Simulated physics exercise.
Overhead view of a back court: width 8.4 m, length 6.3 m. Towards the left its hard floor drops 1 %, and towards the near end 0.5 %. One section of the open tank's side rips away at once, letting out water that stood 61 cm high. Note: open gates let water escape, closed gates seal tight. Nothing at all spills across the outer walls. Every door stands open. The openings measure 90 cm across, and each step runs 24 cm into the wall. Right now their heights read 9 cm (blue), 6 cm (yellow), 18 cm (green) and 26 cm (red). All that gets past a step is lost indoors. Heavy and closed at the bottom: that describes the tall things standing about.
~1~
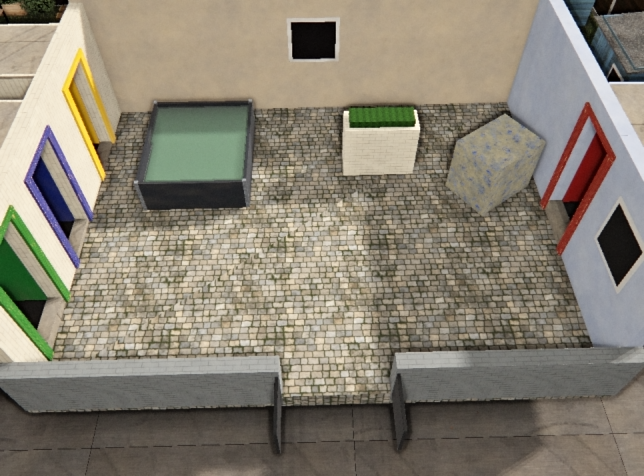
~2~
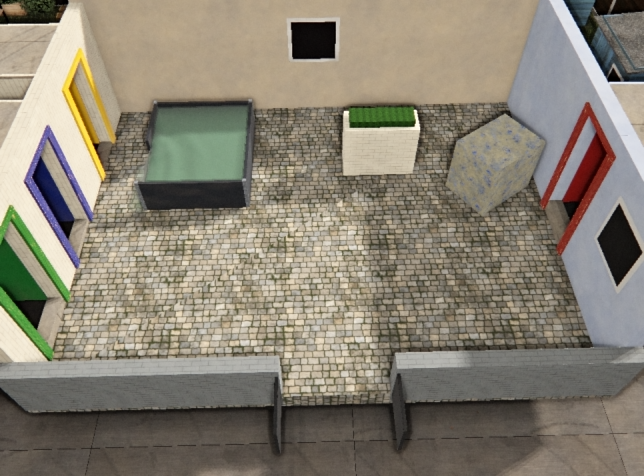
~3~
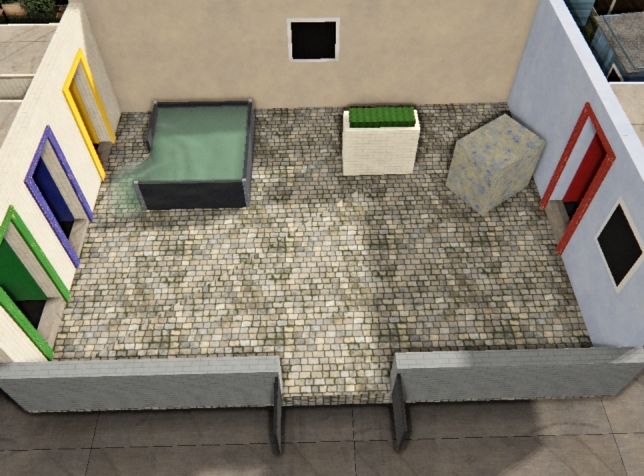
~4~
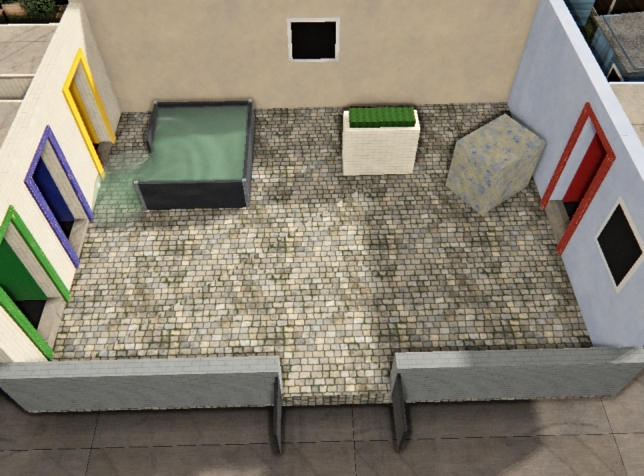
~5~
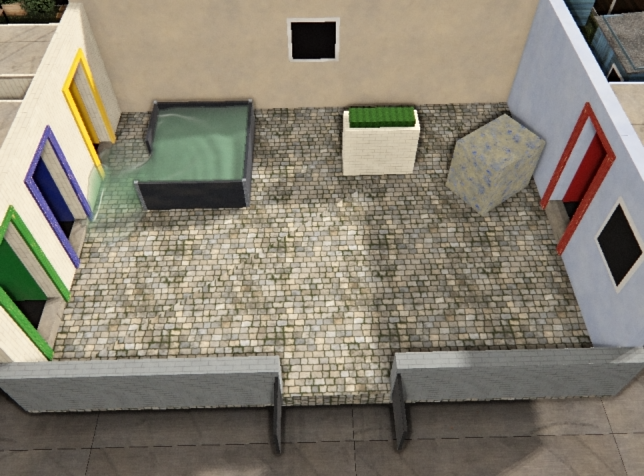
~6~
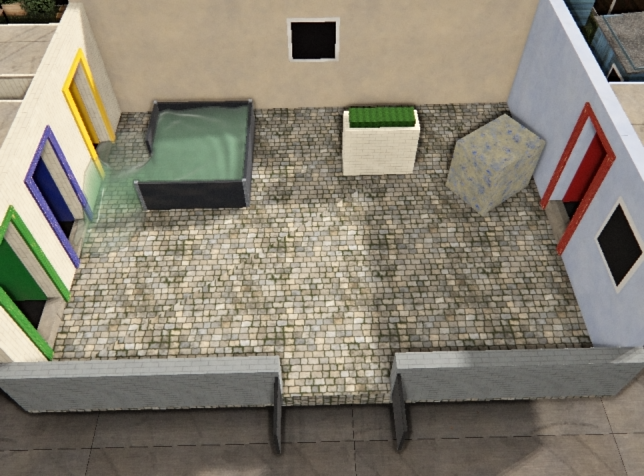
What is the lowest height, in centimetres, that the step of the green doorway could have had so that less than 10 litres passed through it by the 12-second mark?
About 10.5 cm.
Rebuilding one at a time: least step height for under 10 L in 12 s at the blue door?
Door blue, min height approx. 23 cm.
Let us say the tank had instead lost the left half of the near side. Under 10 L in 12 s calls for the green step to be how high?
Some 22 cm.
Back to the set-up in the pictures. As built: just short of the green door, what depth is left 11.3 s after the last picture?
Depth: Near 8.0 cm.
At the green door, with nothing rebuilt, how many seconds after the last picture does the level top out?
6.5 s.
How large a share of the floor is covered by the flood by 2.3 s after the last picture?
Approximately 25 % of the floor.
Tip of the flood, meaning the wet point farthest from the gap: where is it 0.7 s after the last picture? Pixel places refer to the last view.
Lab note: Front tip approx. at (61, 324).
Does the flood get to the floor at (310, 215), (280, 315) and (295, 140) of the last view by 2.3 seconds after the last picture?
Status: Clear / clear / clear.
Then, 0.7 s after the last picture water covers 10 % of the floor, deepest (50 cm) near (109, 191); 3 cm at the green door, 0 litres in over its 18 cm step.
Then, 2.3 s after the last picture water covers 25 % of the floor, deepest (30 cm) near (99, 192); 7 cm at the green door, 0 litres in over its 18 cm step.
Then, 11.3 s after the last picture water covers 100 % of the floor, deepest (9 cm) near (42, 388); 8 cm at the green door, 0 litres in over its 18 cm step.
At the green door as built, the water peaked near 10 cm, 6.3 s after the last picture.
With a step of 9 cm, 18 litres would have come in within the 12 s; with 12.5 cm, 4 litres. So under 10 litres takes about 10.5 cm.
